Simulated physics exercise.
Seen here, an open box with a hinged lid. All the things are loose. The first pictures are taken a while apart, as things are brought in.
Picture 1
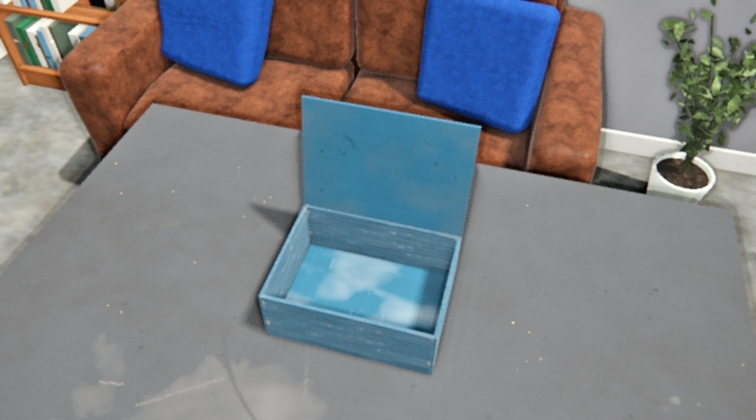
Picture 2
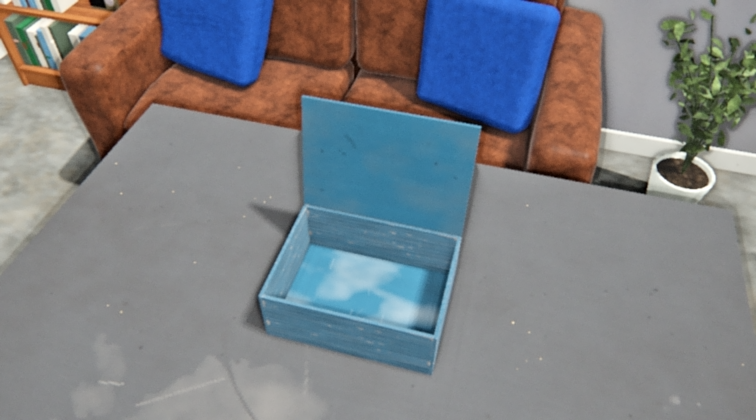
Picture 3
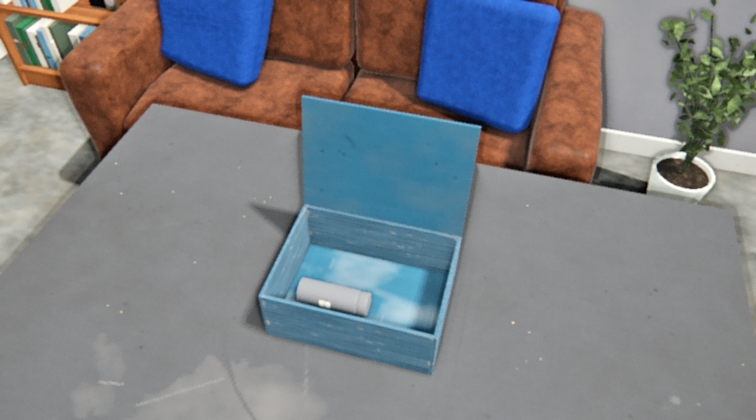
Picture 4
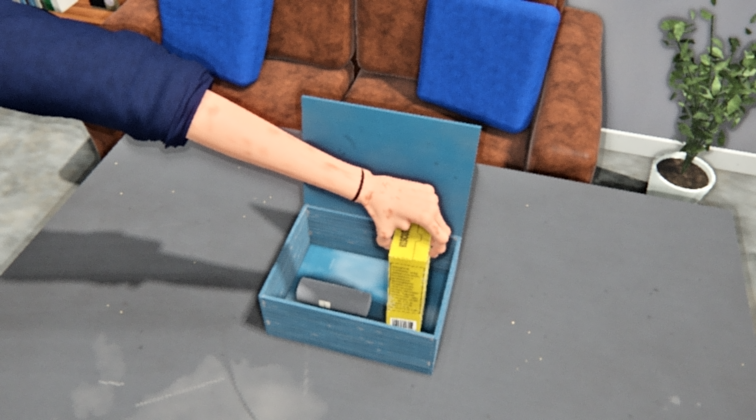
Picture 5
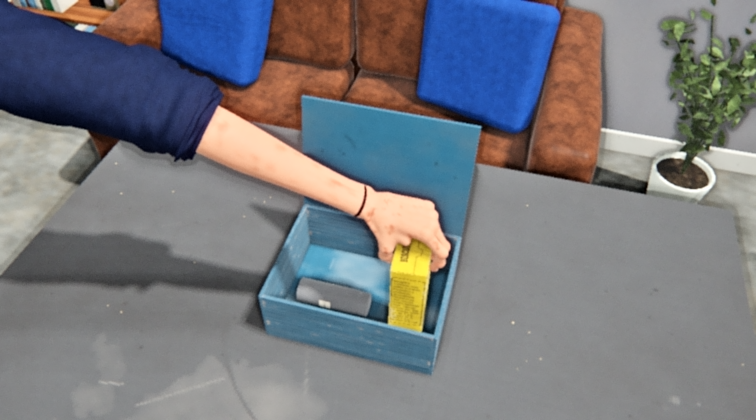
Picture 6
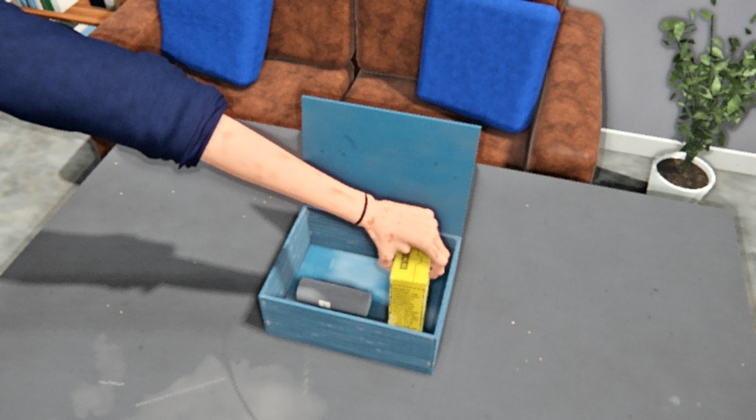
A grey shaker appeared lying in the open blue box on the table, then a hand reached in from the left and lowered a yellow carton into the box's right side, keeping hold of it.
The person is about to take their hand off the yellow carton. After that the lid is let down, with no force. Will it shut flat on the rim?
It is held up.
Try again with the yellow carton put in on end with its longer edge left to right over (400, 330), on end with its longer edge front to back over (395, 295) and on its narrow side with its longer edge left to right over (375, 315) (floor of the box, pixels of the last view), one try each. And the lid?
In the first case it stays ajar; in the second case it is held up; in the third case it sits on the rim.
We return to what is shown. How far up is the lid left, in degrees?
About 45°.
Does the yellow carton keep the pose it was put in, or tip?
It stays as placed.
Then, 1.00 s on from there, lid starting down.
Then, 1.30 s on from there, lid 78° above the rim.
Then, 1.50 s on from there, lid 66° above the rim.
Then, 1.80 s on from there, lid 44° above the rim.
In the end, lid 44° above the rim; both unmoved. At the end, from the last picture's camera, yellow carton near (409, 300).
